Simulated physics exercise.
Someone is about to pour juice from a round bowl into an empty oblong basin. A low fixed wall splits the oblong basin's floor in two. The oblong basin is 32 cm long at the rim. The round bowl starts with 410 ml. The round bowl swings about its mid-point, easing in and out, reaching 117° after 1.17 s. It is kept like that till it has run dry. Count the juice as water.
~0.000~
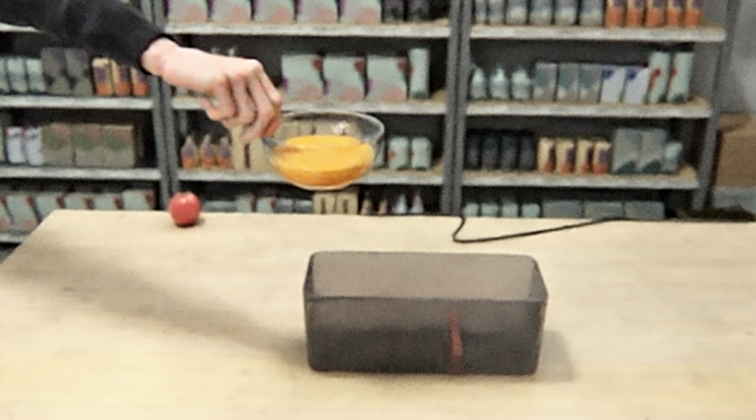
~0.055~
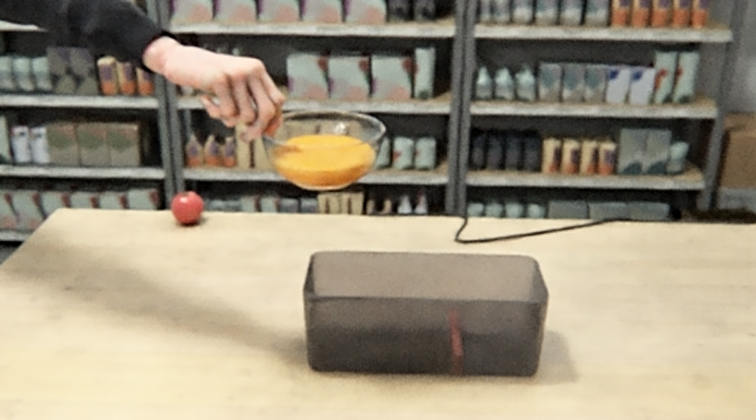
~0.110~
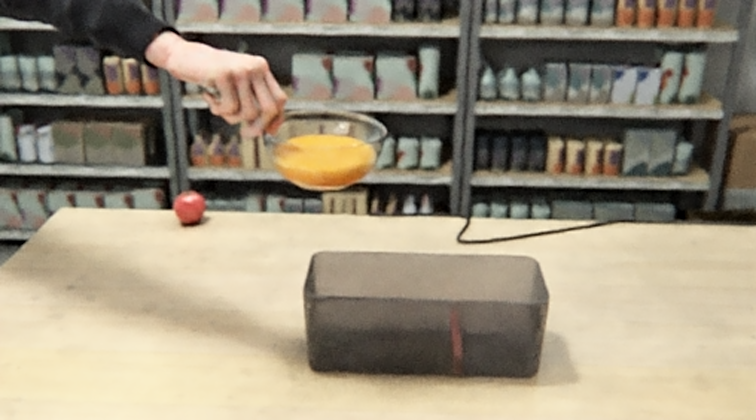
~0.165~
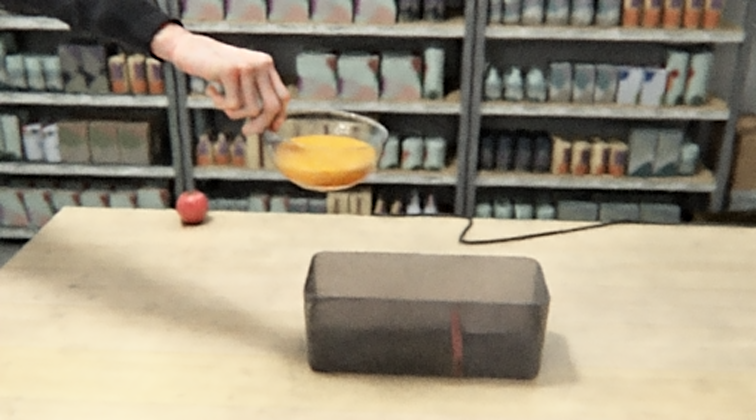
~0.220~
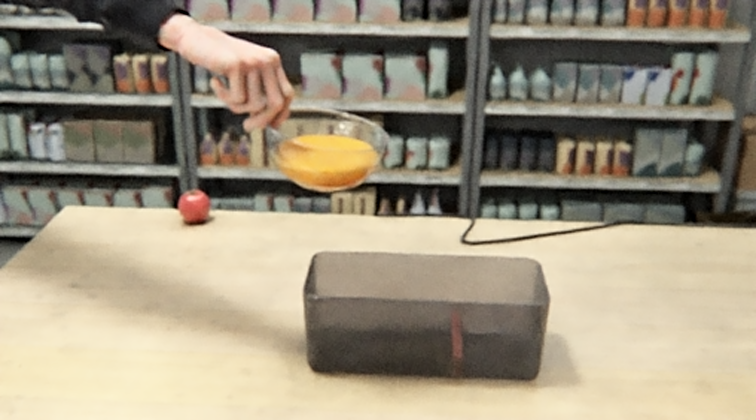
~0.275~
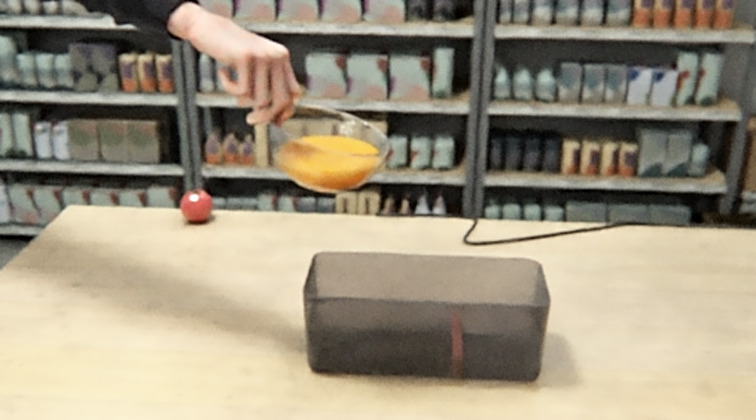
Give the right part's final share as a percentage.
About 14 per cent.
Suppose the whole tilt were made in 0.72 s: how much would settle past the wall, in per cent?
Then about 20 per cent.
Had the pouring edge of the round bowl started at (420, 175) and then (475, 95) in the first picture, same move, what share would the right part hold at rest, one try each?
In turn about 30 and 75 per cent.
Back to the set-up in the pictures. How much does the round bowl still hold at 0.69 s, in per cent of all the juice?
About 40 per cent.
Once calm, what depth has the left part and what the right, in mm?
Left about 14 mm, right about 4 mm.
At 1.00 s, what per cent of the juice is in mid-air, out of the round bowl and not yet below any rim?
Near 6 in a hundred.
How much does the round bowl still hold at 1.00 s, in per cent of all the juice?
About 0 per cent.
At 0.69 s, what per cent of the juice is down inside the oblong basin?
Near 16 in a hundred.
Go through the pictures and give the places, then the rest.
Tilt 0°; pouring edge (383, 130); surface from (270, 150) to (376, 150); the oblong basin's rim runs from (307, 273) to (542, 278); the wall's top is at (455, 331), in the first picture.
Tilt 1°; pouring edge (384, 131); surface from (271, 149) to (376, 151), in the second picture.
Tilt 3°; pouring edge (385, 133); surface from (272, 148) to (377, 152), in the third picture.
Tilt 6°; pouring edge (387, 137); surface from (274, 147) to (378, 153), in the fourth picture.
Tilt 10°; pouring edge (388, 142); surface from (275, 147) to (380, 154), in the fifth picture.
Tilt 15°; pouring edge (389, 148); surface from (277, 148) to (382, 155), in the sixth picture.
After 0.69 s the tilt is 75° and 40 per cent is still to pour, 16 is left of the wall and 0 right of it.
After 1.00 s the tilt is 111° and 0 per cent is still to pour, 85 is left of the wall and 9 right of it.
After 1.32 s the tilt is 117° and 0 per cent is still to pour, 85 is left of the wall and 14 right of it.
After 1.67 s the tilt is 117° and 0 per cent is still to pour, 85 is left of the wall and 14 right of it.
In the end 85 per cent lies left of the wall, 14 right of it and 1 outside.
